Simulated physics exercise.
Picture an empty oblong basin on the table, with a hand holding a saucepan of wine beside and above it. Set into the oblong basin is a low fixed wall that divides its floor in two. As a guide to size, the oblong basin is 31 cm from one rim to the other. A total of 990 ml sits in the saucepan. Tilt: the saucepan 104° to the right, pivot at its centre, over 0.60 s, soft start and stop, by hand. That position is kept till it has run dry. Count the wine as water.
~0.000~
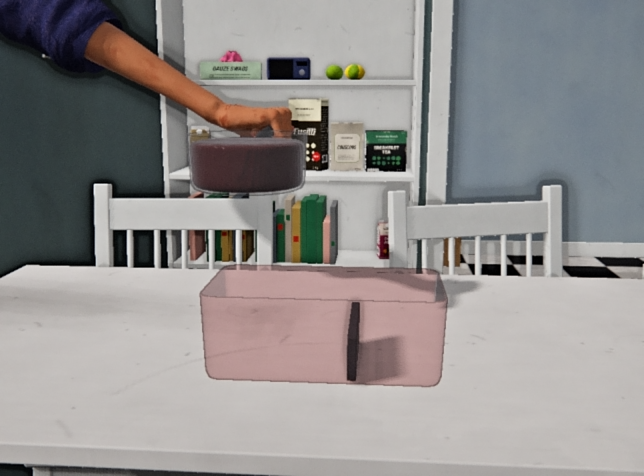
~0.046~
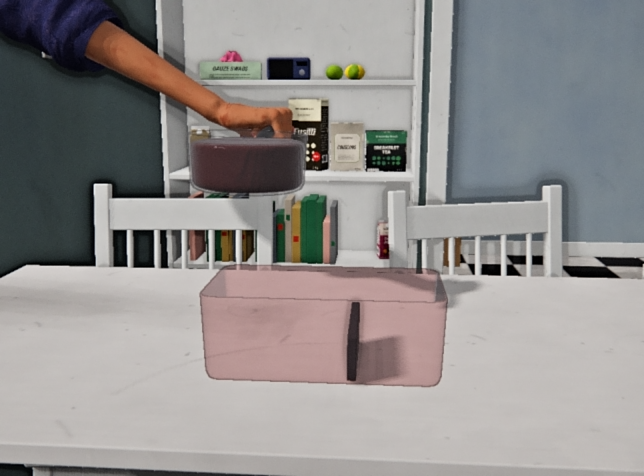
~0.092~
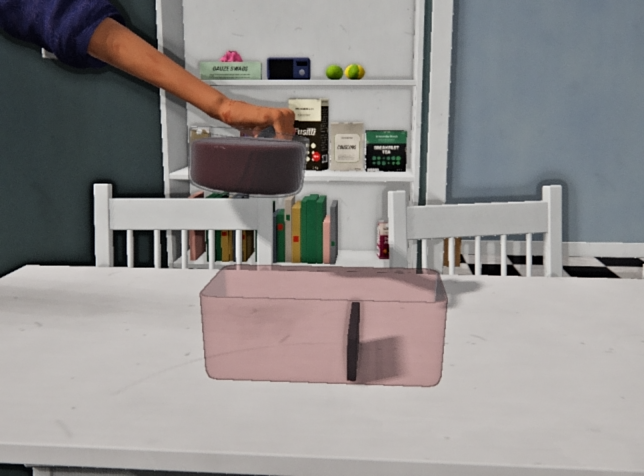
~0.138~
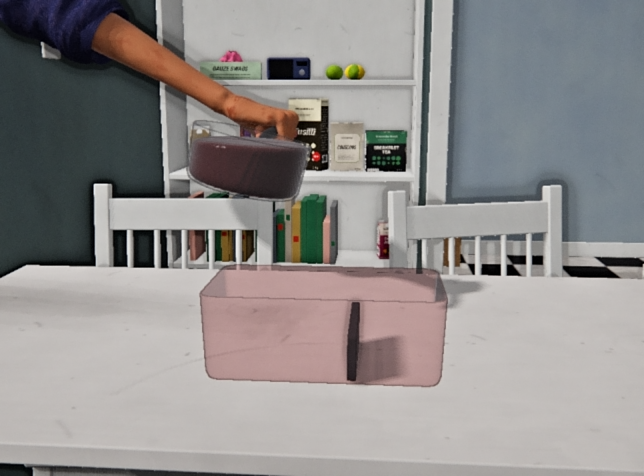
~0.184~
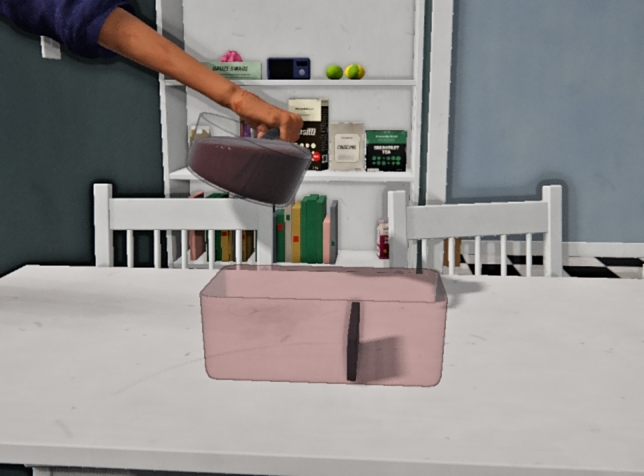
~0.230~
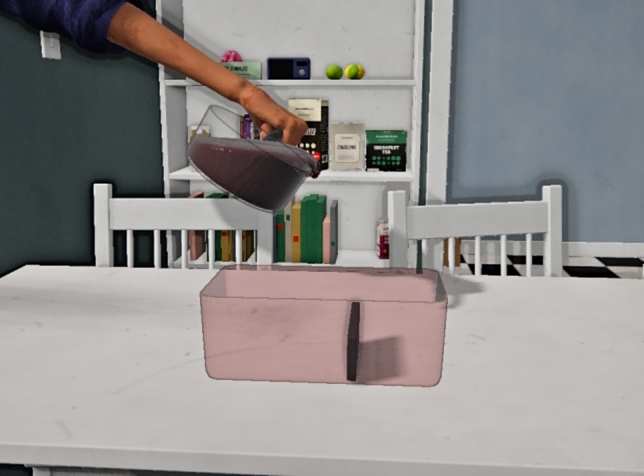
The clip opens with a hand holding a clear, round pan of dark purplish liquid above and slightly left of a see-through pink basin on a white table. At first the pan barely moves, then the hand tilts it steadily to the right, and the liquid shifts toward its lowered right rim.
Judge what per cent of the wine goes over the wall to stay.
34 percent, roughly.
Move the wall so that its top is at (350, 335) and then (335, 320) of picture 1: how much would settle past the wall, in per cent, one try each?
I'd say 40 percent on the first go, 55 percent on the next.
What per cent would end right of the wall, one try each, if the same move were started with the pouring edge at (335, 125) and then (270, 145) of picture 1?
The first try gives 55 percent and the second 5 percent.
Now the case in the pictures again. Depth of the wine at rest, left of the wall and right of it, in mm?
Left 22 mm, right 20 mm.
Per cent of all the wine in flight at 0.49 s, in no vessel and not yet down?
Some 48 per cent, I reckon.
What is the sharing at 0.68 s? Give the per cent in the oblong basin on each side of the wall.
Near 52 on the left, 32 on the right.
Then, 0.49 s in, the tilt is 96° and 21 per cent is still to pour, 9 is left of the wall and 22 right of it.
Then, 0.68 s in, the tilt is 104° and 4 per cent is still to pour, 52 is left of the wall and 33 right of it.
Then, 0.88 s in, the tilt is 104° and 0 per cent is still to pour, 57 is left of the wall and 33 right of it.
Then, 1.10 s in, the tilt is 104° and 0 per cent is still to pour, 62 is left of the wall and 34 right of it.
Finally, 62 per cent lies left of the wall, 34 right of it and 5 outside.
